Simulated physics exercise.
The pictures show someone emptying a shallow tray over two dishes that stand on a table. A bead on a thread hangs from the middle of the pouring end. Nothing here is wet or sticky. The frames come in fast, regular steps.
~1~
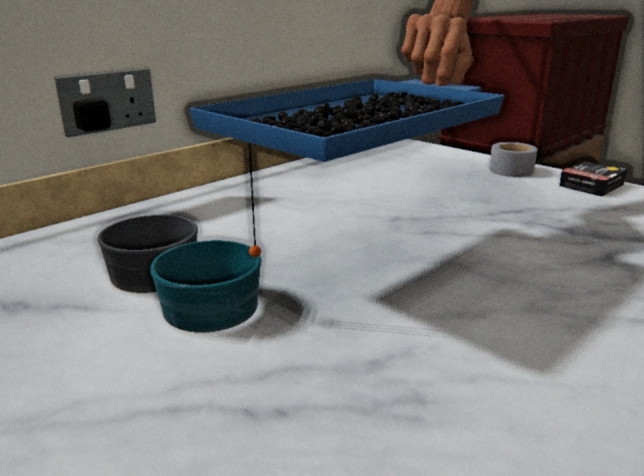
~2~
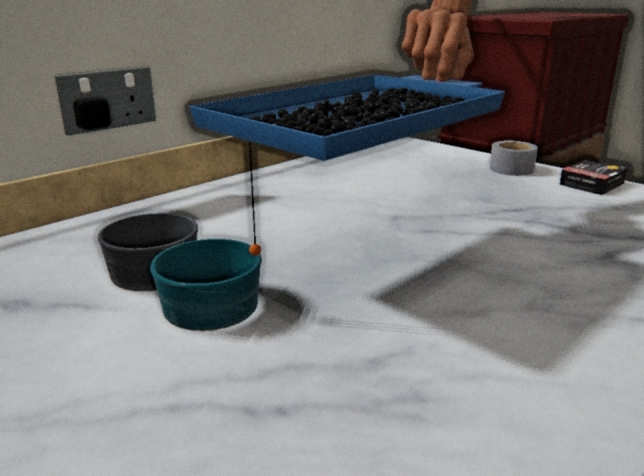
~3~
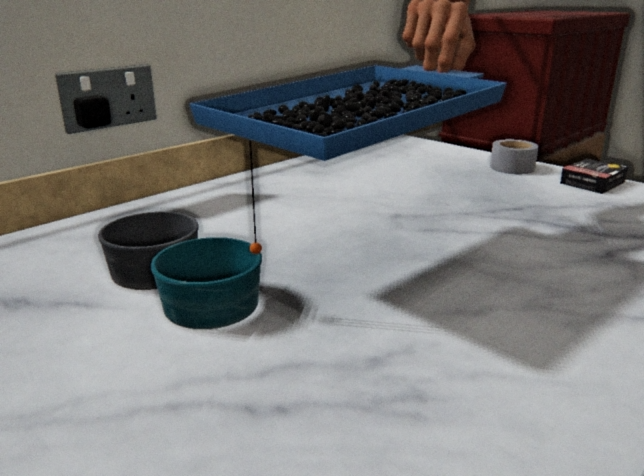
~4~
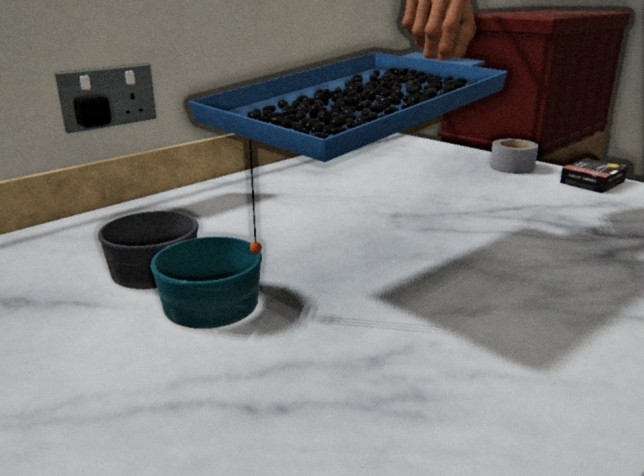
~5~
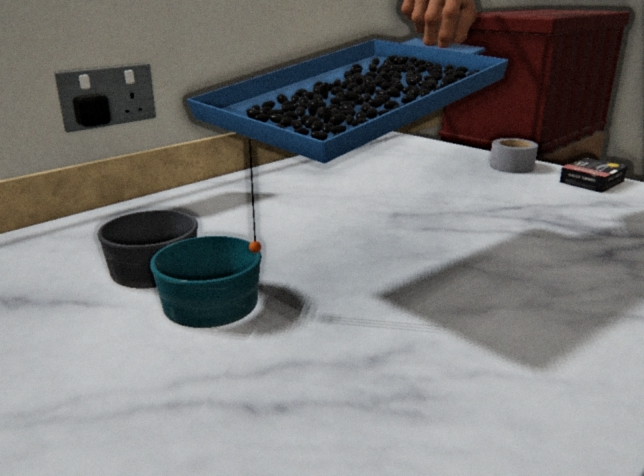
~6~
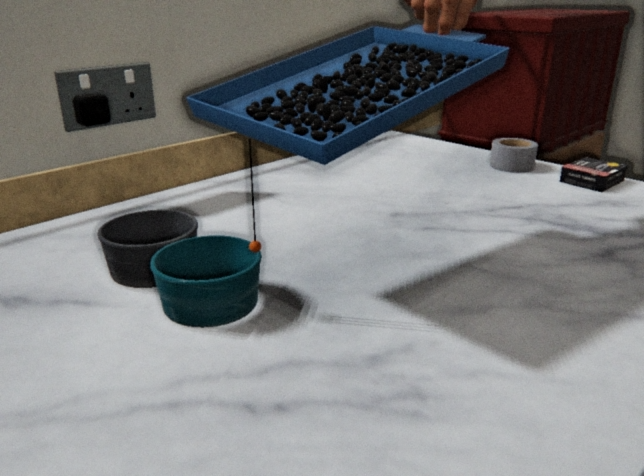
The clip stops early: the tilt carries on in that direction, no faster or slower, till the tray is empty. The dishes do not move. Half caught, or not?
They take only the smaller part between them.
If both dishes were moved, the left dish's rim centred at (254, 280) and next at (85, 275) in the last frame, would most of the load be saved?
At the first place more than half, at the second not half.
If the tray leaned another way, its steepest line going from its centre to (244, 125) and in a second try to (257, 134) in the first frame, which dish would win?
The first try: The right one. The second: The dish on the right.
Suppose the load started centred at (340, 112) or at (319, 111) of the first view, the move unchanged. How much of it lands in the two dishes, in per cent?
Near 0 % and 0 %.
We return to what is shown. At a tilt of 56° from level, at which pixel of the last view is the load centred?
Around (332, 67).
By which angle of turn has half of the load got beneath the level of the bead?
At about 105°.
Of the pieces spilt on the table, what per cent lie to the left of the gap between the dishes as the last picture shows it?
About 10 per cent.
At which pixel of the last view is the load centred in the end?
At about (277, 360).
Soon, tray tipped steeply; all on the tray.
A while on, tray tipped right over; nearly all on the tray; a stray few outside both; a stray few in the air.
Towards the end, tray tipped past a quarter turn; a stray few in the right dish; nearly all outside both.
Finally, tray tipped past a quarter turn; a stray few in the right dish; none in the left dish; nearly all outside both.
